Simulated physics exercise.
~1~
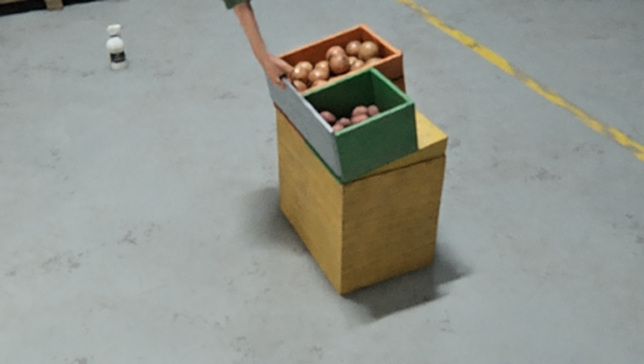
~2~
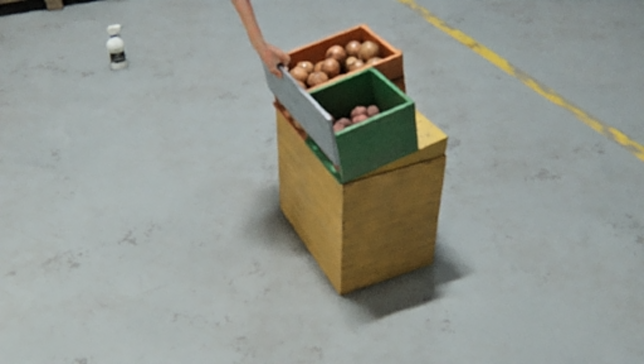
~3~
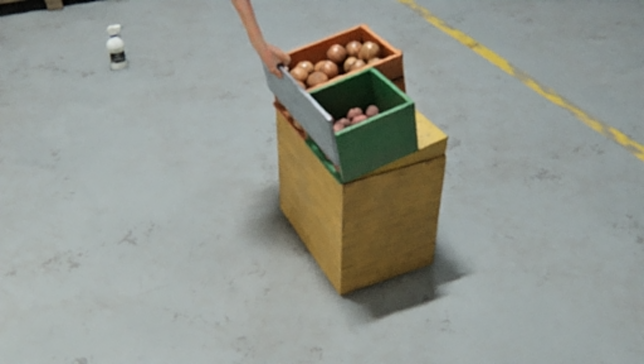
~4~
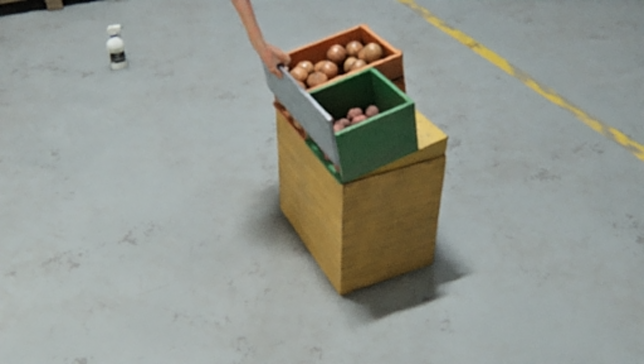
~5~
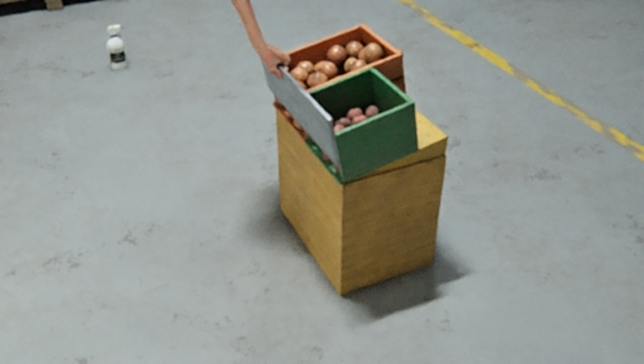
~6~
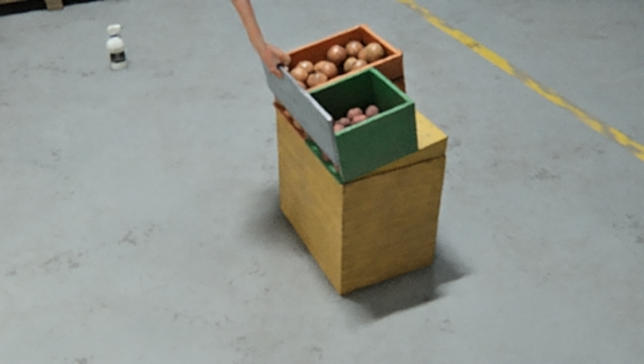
The clip opens on a green bin of small reddish potatoes and an orange bin of larger brown onions, side by side on top of a tall yellowish wooden box on a grey floor. A hand reaches in from above and holds a grey gate that leans along the left side of the bins. The hand then raises the gate a little, and a small gap shows beneath it. After that, the hand keeps the gate still at that height. Nothing spills, and at the end both bins still hold their contents while the hand stays on the gate.
